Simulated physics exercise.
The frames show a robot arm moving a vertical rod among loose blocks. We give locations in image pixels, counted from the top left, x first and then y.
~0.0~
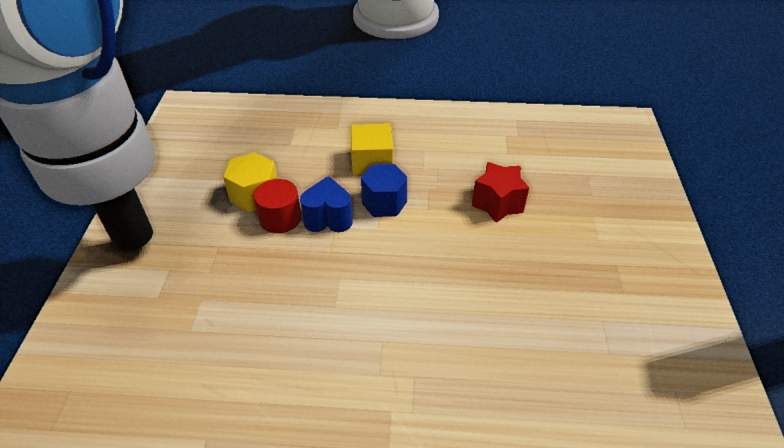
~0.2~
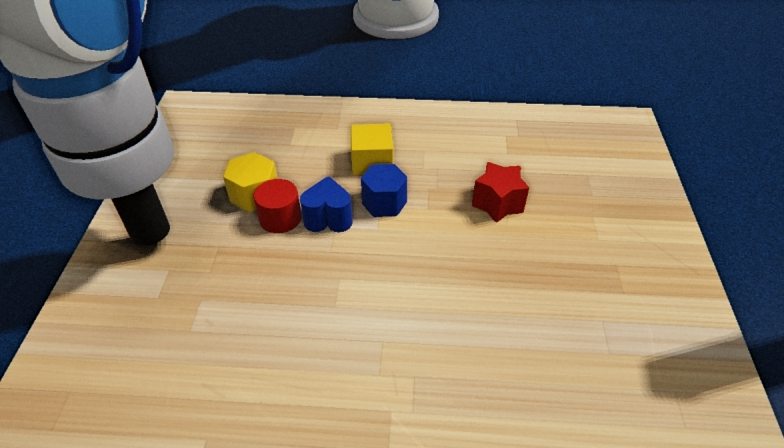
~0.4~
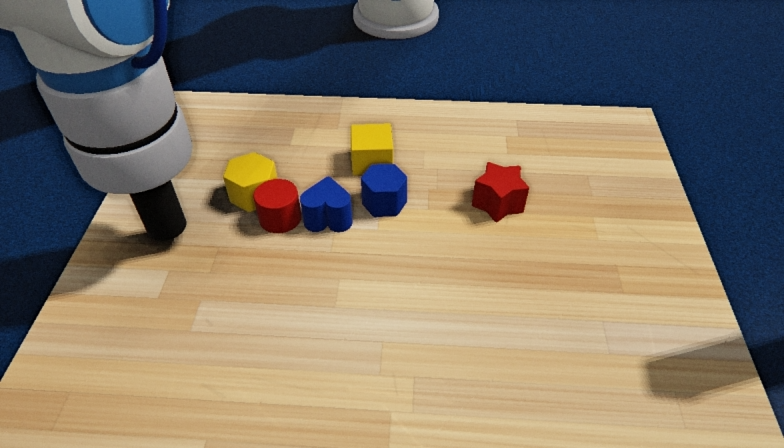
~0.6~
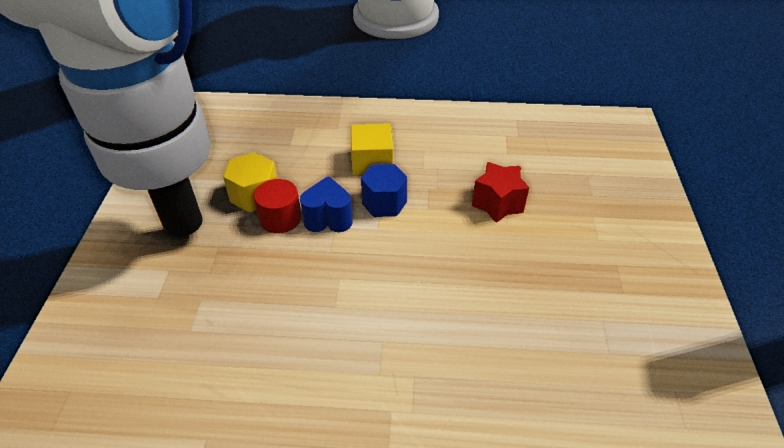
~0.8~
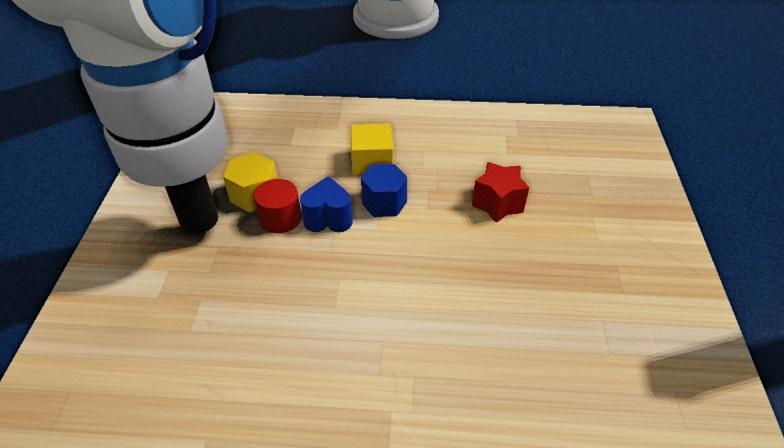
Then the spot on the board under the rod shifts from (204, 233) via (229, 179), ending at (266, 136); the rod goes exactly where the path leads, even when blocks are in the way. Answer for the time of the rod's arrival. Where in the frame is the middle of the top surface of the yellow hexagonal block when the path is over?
My estimate: (265, 155).
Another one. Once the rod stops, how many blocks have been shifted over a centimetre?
The answer is a single block.
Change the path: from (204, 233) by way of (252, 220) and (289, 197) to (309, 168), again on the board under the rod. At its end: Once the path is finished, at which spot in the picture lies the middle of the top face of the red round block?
I expect it at (316, 186).
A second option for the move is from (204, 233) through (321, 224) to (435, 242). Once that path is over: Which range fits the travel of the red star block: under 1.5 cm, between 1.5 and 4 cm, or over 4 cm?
It goes under 1.5 cm.
The first path, step by step. One third of the way, rod at (216, 182); yellow hexagonal block at (256, 163), turned 25° clockwise.
Two thirds of the way, rod at (238, 151); yellow hexagonal block at (265, 155), turned 70° clockwise.
At the end, rod at (264, 124); yellow hexagonal block at (265, 155), turned 70° clockwise; red round block in place.
